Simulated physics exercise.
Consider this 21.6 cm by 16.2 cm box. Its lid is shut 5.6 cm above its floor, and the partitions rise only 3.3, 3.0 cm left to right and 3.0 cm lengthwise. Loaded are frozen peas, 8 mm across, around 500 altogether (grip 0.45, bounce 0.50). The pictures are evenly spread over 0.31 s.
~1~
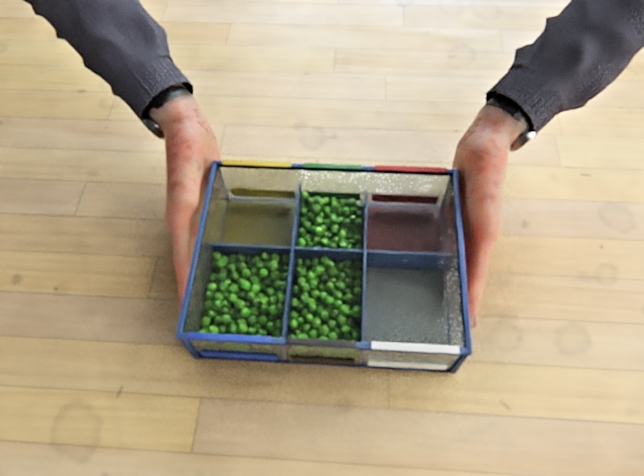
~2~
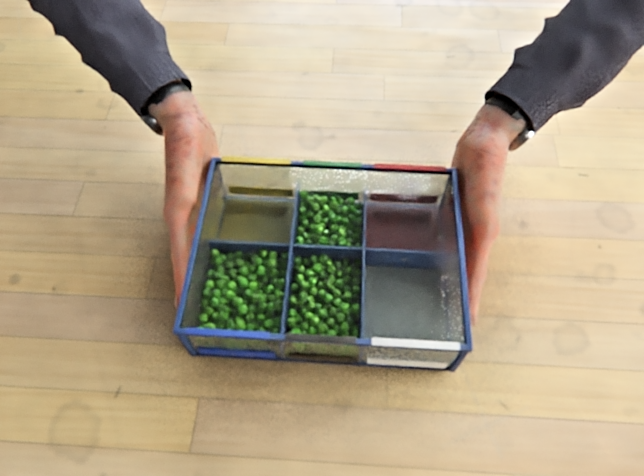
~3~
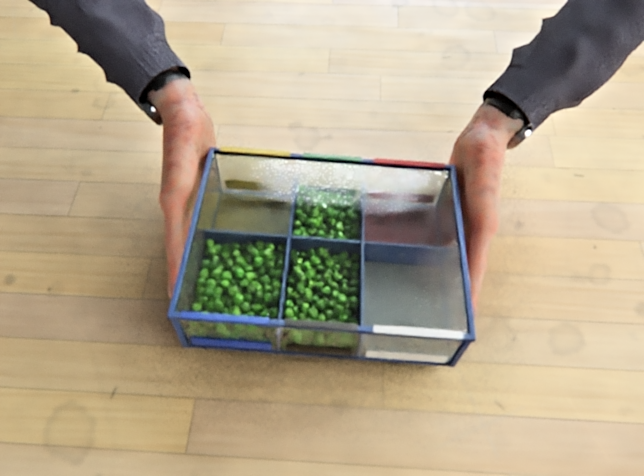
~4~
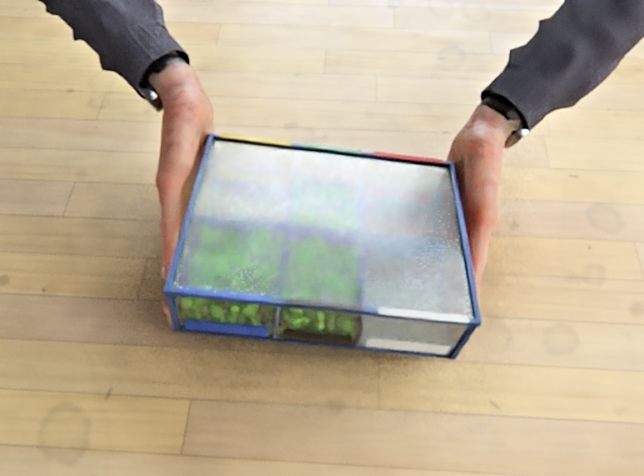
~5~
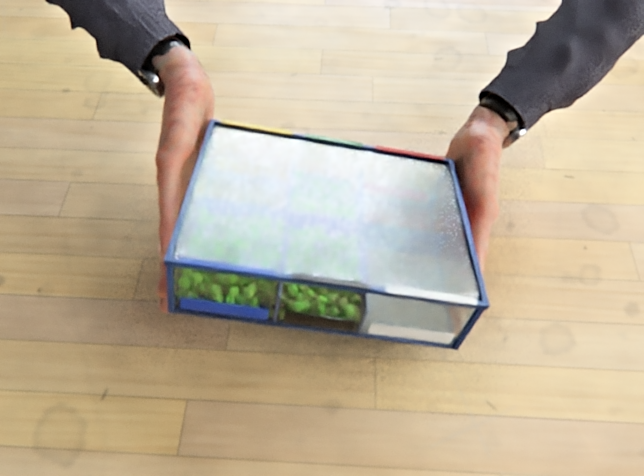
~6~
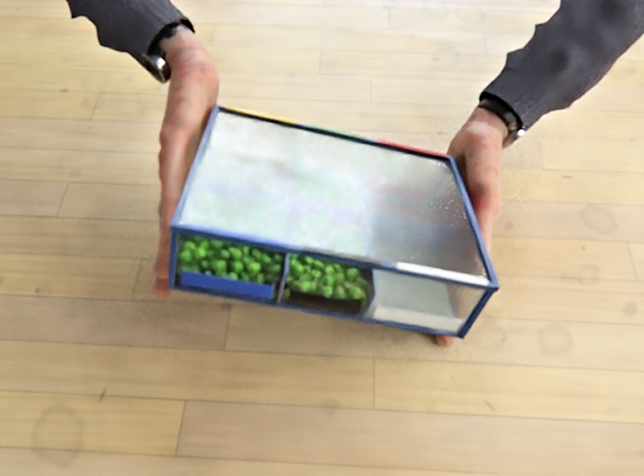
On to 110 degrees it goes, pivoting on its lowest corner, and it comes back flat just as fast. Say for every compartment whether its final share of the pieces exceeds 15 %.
Outcome: Red: Clears the bar; blue: Does not clear the bar; green: Clears the bar; yellow: Does not clear the bar; white: Does not clear the bar; black: Does not clear the bar.
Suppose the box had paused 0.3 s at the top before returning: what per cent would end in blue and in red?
Then: Blue 0; red 55.
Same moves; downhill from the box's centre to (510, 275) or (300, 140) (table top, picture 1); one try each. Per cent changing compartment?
First try: About 100 percent; second try: About 80 percent.
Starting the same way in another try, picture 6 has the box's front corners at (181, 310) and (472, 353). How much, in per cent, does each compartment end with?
Per cent at the finish: Red 30, blue 0, green 0, yellow 0, white 70, black 0.
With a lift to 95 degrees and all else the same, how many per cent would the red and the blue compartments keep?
In per cent, red 45 and blue 5.
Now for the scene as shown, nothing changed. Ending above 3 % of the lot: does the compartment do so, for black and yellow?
Checking black: It falls short; checking yellow: It clears.
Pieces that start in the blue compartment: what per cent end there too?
Roughly 0 per cent.
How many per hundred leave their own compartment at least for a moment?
Roughly 80 in a hundred.
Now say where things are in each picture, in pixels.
In the first frame, box tilt 0 degrees, front corners at (182, 334) and (466, 349); blue 45 %, green 20 %, black 35 %.
In the second frame, box tilt 2 degrees, front corners at (180, 329) and (466, 346).
In the third frame, box tilt 6 degrees, front corners at (174, 313) and (469, 335), lowest corner right back.
In the fourth frame, box tilt 12 degrees, front corners at (171, 289) and (475, 320), lowest corner right back.
In the fifth frame, box tilt 18 degrees, front corners at (171, 259) and (482, 303), lowest corner right back.
In the sixth frame, box tilt 24 degrees, front corners at (178, 226) and (492, 285), lowest corner right back; blue 45 %, green 20 %, black 35 %.
Then, 0.98 s after the last picture, tilt 109 degrees; red 30 %, blue 10 %, green 40 %, yellow 10 %, black 10 %.
Then, 1.64 s after the last picture, tilt 48 degrees; red 50 %, green 40 %, yellow 10 %.
Then, 2.34 s after the last picture, tilt 0 degrees; red 50 %, green 40 %, yellow 10 %.
In the end, red 50 %, blue 0 %, green 40 %, yellow 10 %, white 0 %, black 0 %.
